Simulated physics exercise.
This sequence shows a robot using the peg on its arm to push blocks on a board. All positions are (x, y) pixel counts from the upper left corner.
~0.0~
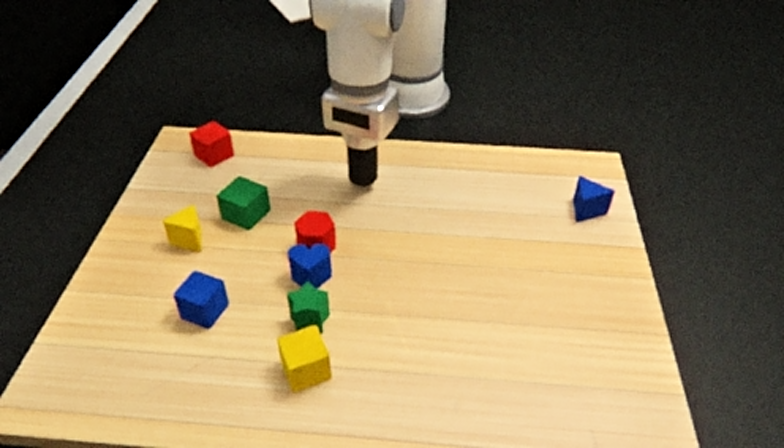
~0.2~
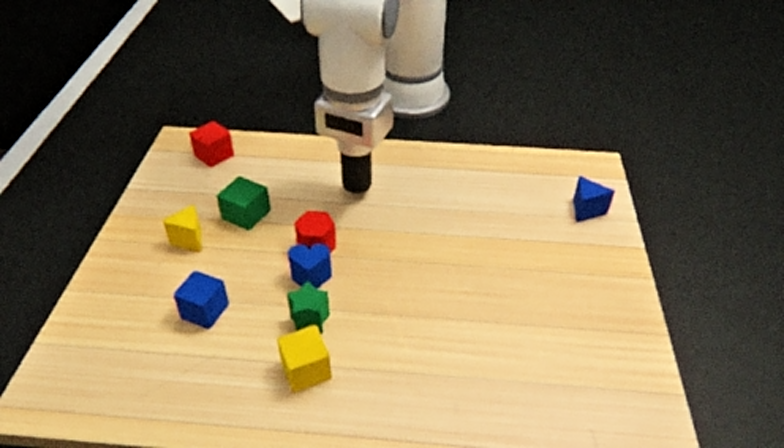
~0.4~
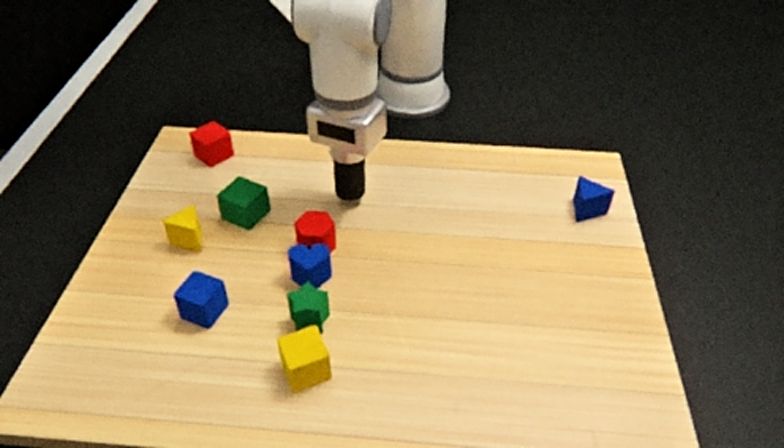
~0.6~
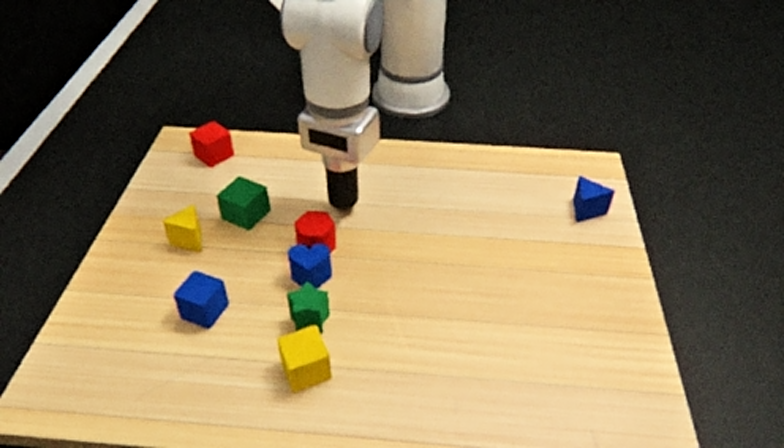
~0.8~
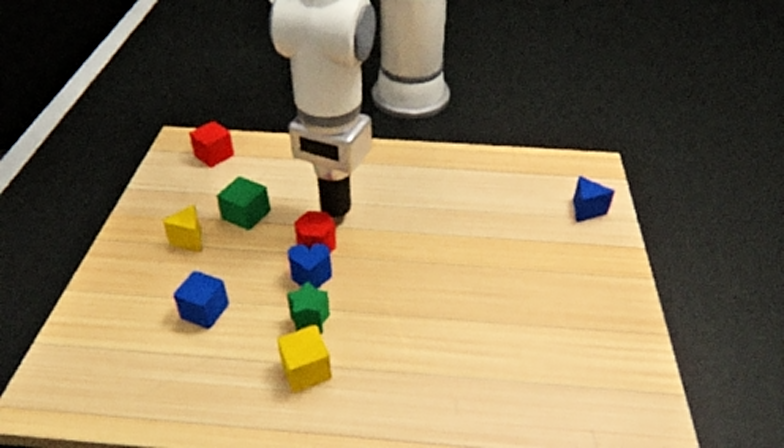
A white and grey robot arm with a black peg reaches over a pale wooden board on a dark surface, seen from above at an angle. Red, green and blue cubes and a yellow triangle sit at left, a red hexagon, blue heart, green star and yellow cube line up near the centre, and a blue triangle lies at right. The peg moves slightly left and nearer, close behind the red hexagon, while the blocks and view stay still.
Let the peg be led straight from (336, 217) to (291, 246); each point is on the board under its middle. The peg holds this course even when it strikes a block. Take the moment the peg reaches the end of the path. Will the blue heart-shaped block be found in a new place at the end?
Yes - that is the case.
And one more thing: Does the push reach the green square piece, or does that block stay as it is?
It stays put.
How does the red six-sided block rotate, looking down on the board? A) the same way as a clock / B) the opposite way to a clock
Answer: B.
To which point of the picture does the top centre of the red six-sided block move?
My best guess is (292, 248).
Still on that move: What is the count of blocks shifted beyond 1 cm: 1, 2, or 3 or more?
Going by the path, two blocks will move.
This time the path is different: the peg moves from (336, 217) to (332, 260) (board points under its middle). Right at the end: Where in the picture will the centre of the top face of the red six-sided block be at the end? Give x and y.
At the end it should sit near (295, 244).
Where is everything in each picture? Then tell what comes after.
In the first frame, peg tip (363, 178); block tops, green square piece (242, 191); blue heart-shaped block (309, 254); red six-sided block (314, 223).
In the second frame, peg (357, 185); blocks unchanged.
In the third frame, peg (350, 192); blocks unchanged.
In the fourth frame, peg (343, 200); blocks unchanged.
In the fifth frame, peg (336, 208); green square piece (242, 191); blue heart-shaped block (309, 254); red six-sided block (314, 223).
The first path, step by step. Halfway along, peg (313, 223); red six-sided block (307, 232).
At the end, peg (290, 238); green square piece in place; blue heart-shaped block (308, 269), turned 30° anticlockwise; red six-sided block (292, 248), turned 35° anticlockwise.
